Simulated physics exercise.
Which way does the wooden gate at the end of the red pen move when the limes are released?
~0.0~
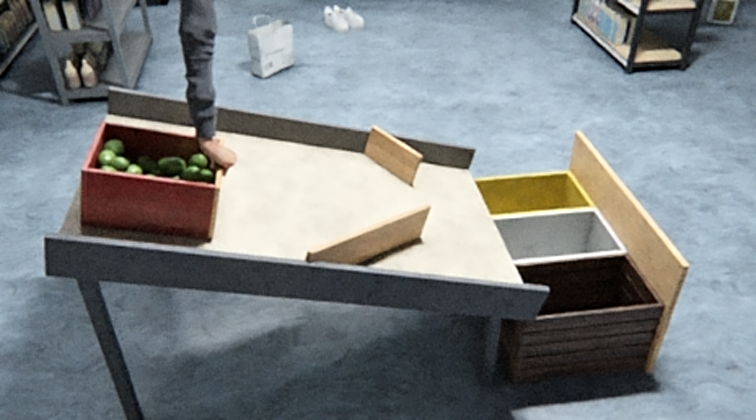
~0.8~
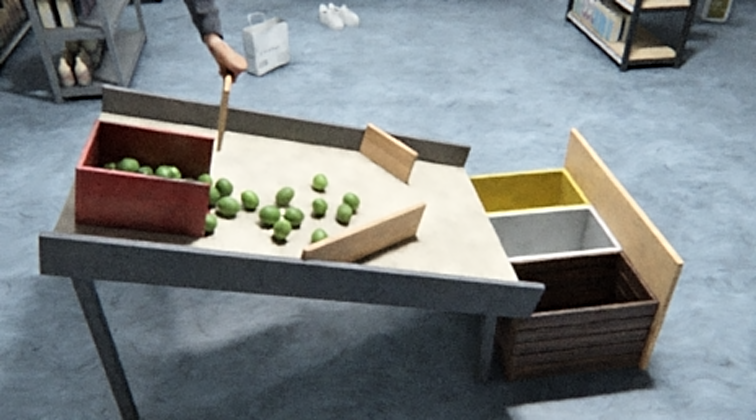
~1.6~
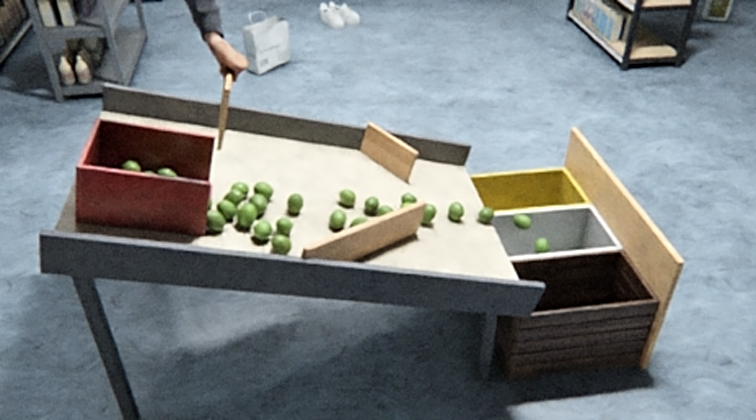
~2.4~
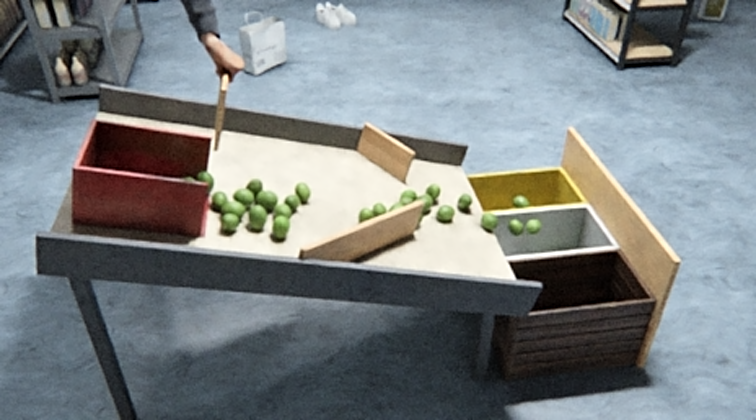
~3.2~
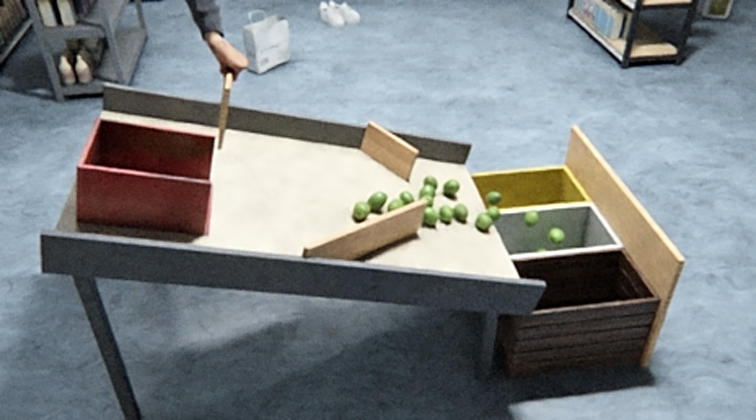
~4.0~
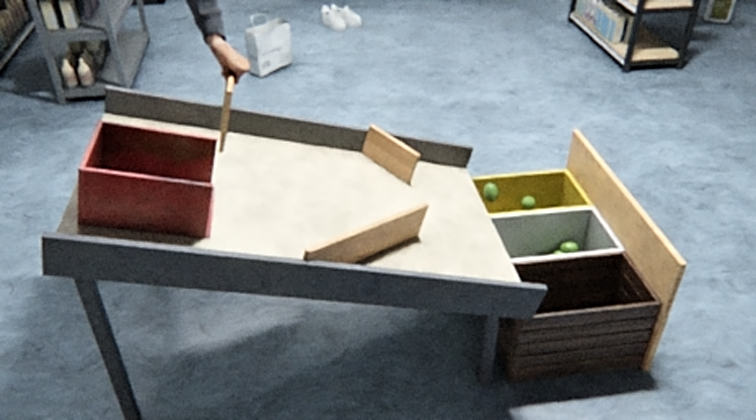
The gate moves up, lifted by the hand, and it stays raised above the table.
